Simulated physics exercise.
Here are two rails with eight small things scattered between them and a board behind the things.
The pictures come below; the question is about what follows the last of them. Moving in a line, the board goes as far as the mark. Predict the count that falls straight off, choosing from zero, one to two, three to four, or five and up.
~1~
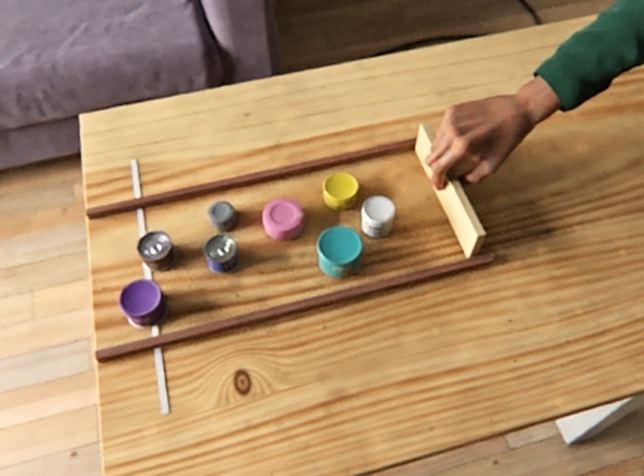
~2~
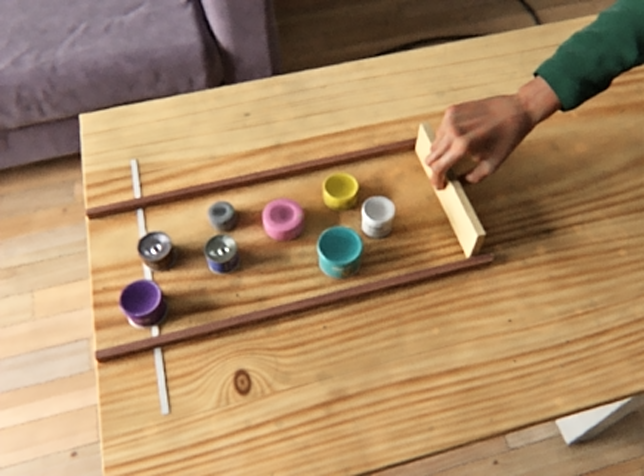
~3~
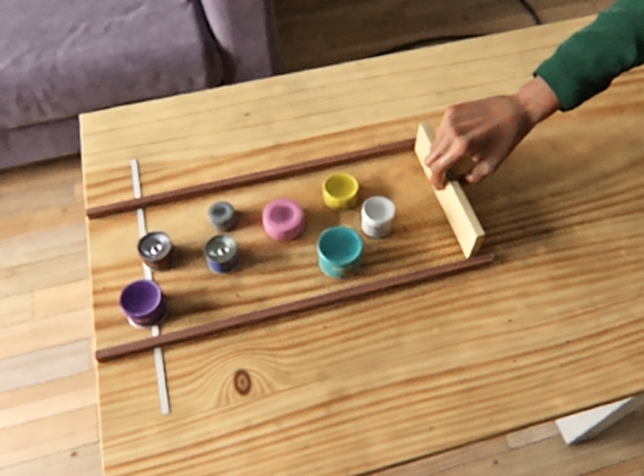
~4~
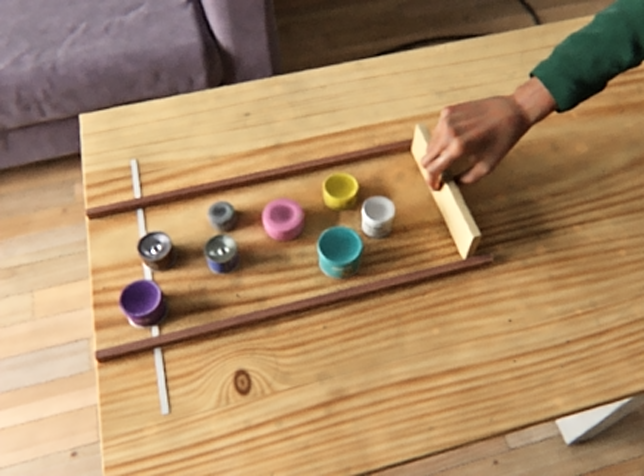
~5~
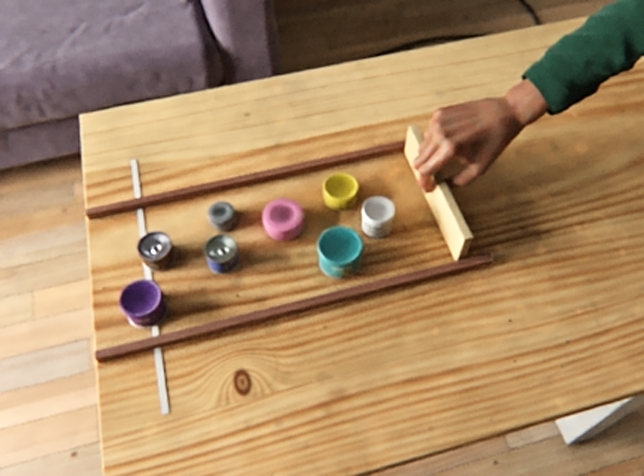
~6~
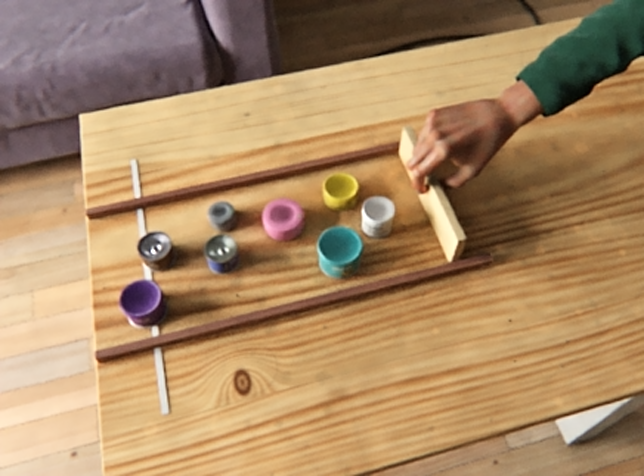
Predicted count: One to two.
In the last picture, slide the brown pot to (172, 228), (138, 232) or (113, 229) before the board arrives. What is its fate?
One after another: It is gone, then is gone, then is gone.
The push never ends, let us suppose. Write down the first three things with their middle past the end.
Brown pot, purple tin, grey lid.
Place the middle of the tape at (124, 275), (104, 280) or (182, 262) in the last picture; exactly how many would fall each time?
Per try in turn: 5, 8, 0.
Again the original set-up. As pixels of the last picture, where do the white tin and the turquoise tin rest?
(128, 269) and (126, 311), roughly.
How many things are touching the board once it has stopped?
The count in contact is 3.
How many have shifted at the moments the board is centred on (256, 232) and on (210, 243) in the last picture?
Tally at point one: 6; at point two: 7.
A little later, none off yet; purple tin at rest near (144, 304); brown pot at rest near (157, 251); blue tin at rest near (222, 255).
When it is over, the number that fall off is one or two; down, brown pot and purple tin.
